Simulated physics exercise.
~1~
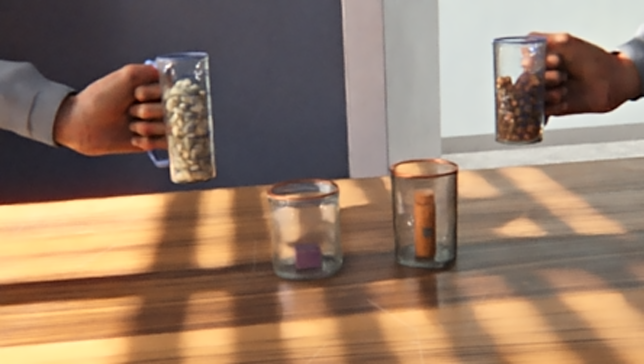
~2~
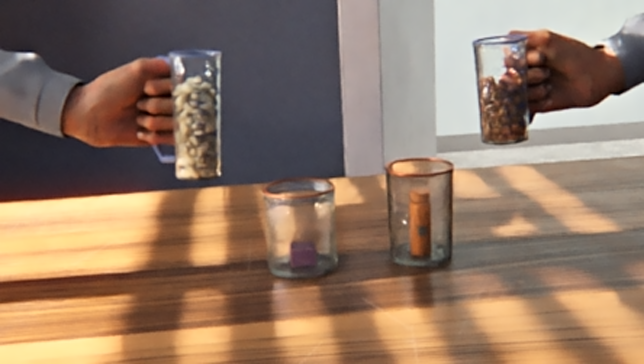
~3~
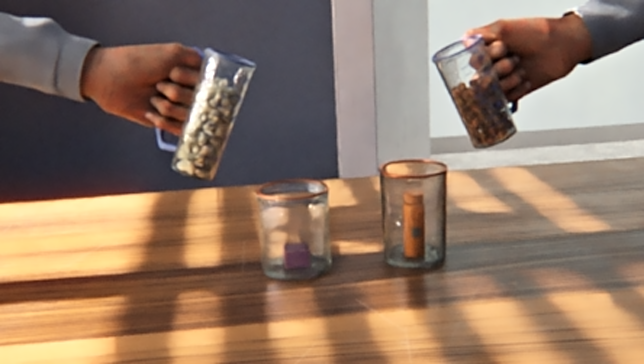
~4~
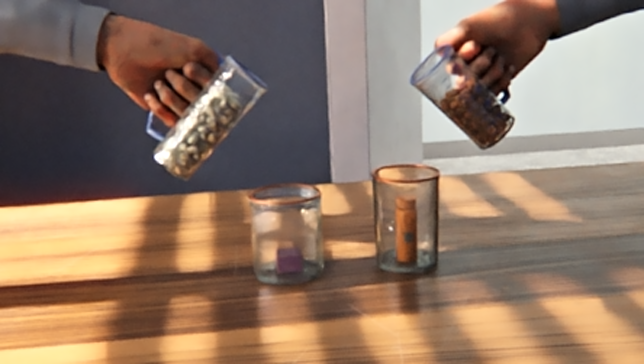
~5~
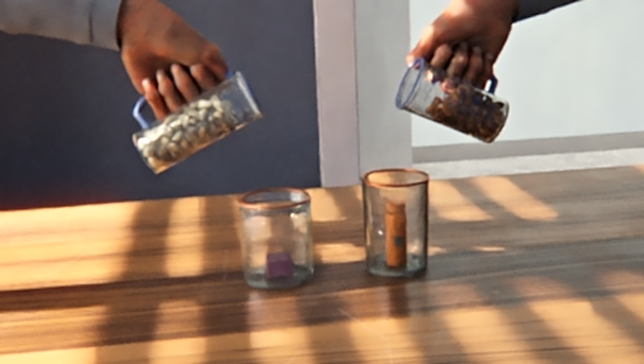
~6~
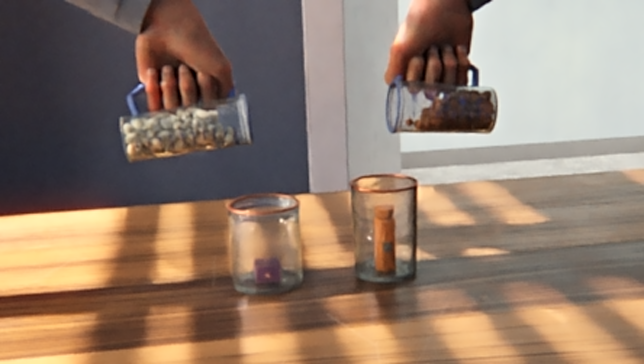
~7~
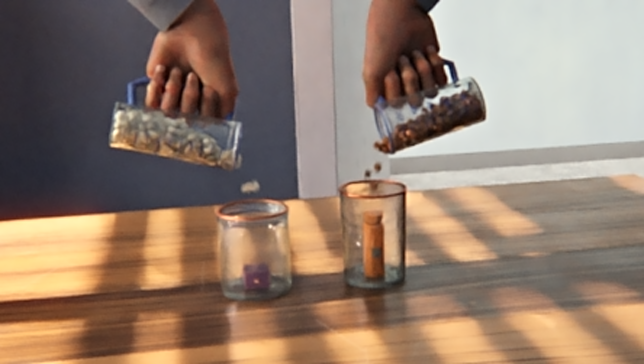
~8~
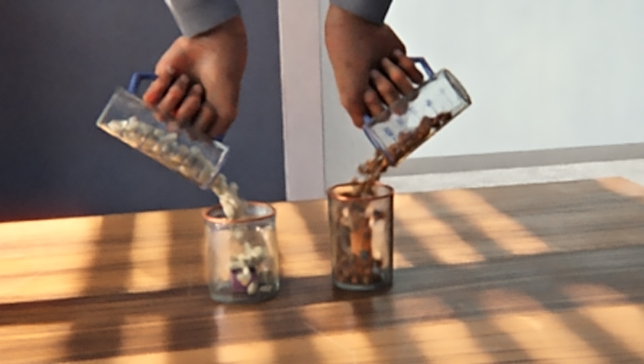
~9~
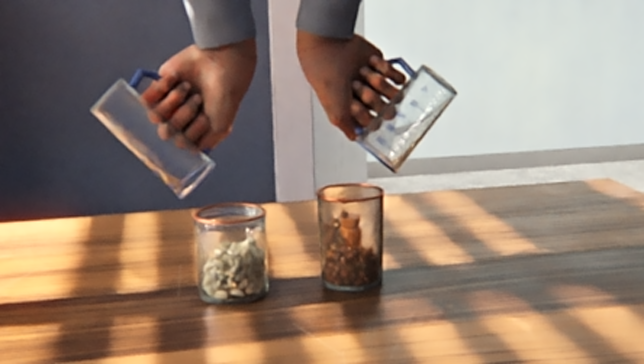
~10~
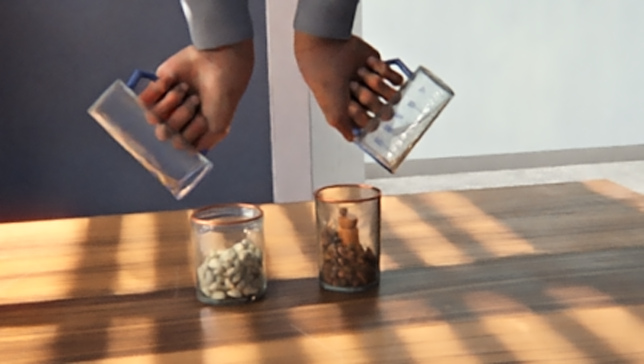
On a sunlit wooden table, two hands tip clear cups over two glass containers, pouring pale pieces over a small purple object at left and brown pieces around an upright orange one at right, until the purple object is buried and the orange one still shows.
